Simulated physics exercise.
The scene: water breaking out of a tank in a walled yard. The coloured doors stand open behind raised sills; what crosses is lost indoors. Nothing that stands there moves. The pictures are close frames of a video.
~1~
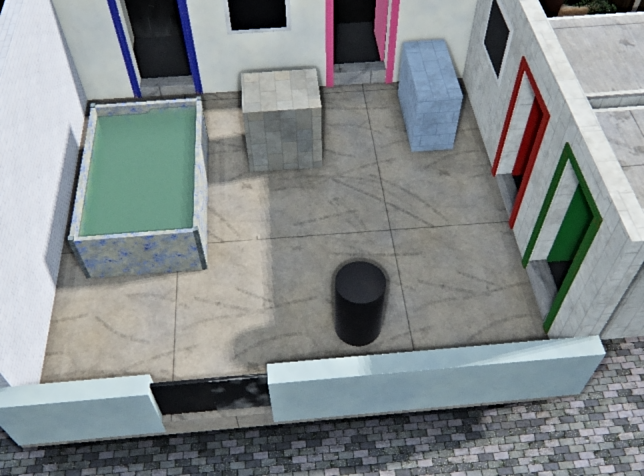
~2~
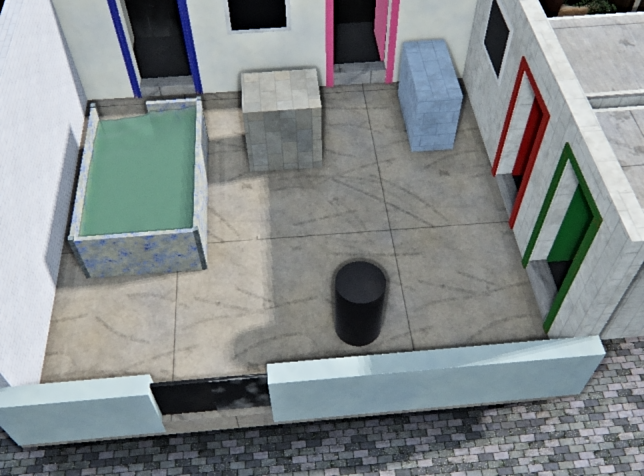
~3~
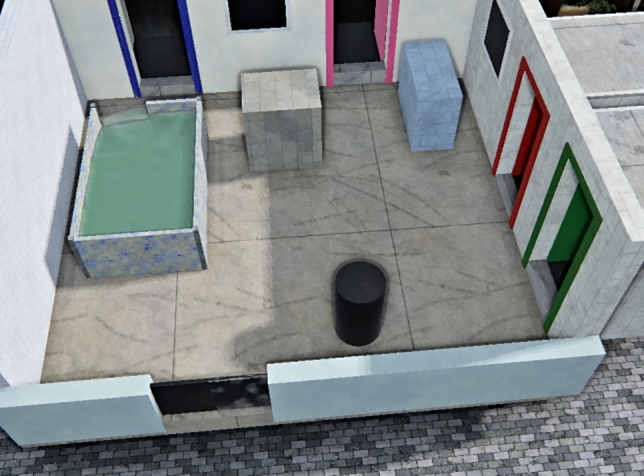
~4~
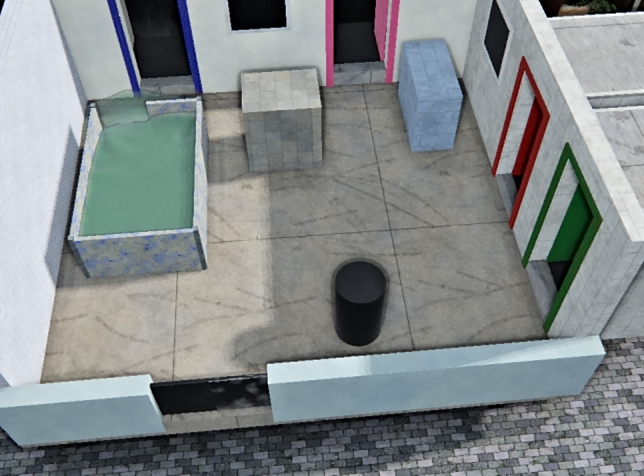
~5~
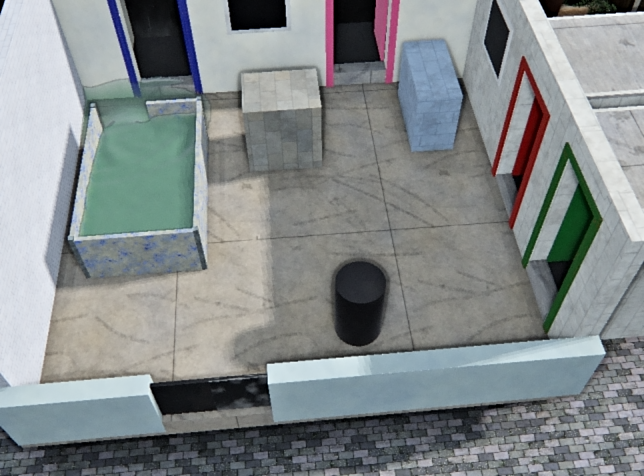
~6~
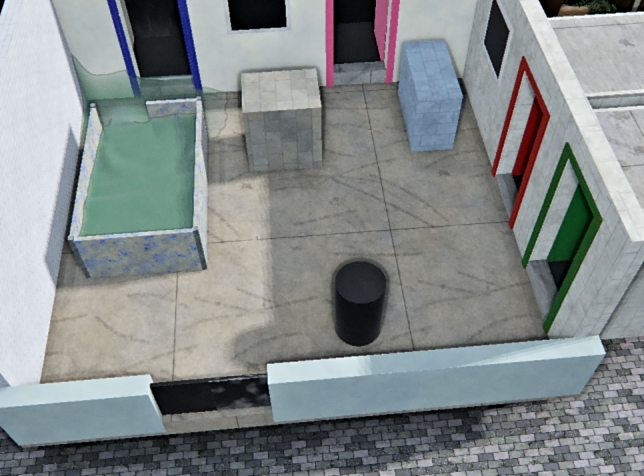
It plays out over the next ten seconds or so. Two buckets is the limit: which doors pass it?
In the end: The pink door stays under that; the green door stays under that; the blue door takes more than that; the red door stays under that.
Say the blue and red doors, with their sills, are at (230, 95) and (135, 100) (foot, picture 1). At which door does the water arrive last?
Last comes the one in green.
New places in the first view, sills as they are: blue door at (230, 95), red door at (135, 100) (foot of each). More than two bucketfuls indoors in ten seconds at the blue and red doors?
Blue door stays under, red door passes that mark.
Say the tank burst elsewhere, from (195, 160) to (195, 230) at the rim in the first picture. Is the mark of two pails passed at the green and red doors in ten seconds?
Then: Green passes that mark; red passes that mark.
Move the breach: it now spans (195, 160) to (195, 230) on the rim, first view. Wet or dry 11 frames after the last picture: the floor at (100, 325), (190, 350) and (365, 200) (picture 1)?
As listed: Clear, not flooded, covered.
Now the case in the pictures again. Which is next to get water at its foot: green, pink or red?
First comes the door marked pink.
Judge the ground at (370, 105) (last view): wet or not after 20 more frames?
There: Wet.
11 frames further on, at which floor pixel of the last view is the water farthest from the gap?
Close to (410, 86).
A moment on, water covers 10 % of the floor; the pink door not reached, the green door not reached, the blue door over two buckets in, the red door not reached.
Next, water covers 25 % of the floor; the pink door wet at the sill, nothing in, the green door not reached, the blue door far over two buckets in, the red door not reached.
Then, water covers 40 % of the floor; the pink door wet at the sill, nothing in, the green door not reached, the blue door far over two buckets in, the red door not reached.
Later, water covers 90 % of the floor; the pink door wet at the sill, nothing in, the green door wet at the sill, nothing in, the blue door far over two buckets in, the red door wet at the sill, nothing in.
In the end, water covers 95 % of the floor; the pink door wet at the sill, nothing in, the green door wet at the sill, nothing in, the blue door far over two buckets in, the red door wet at the sill, nothing in.
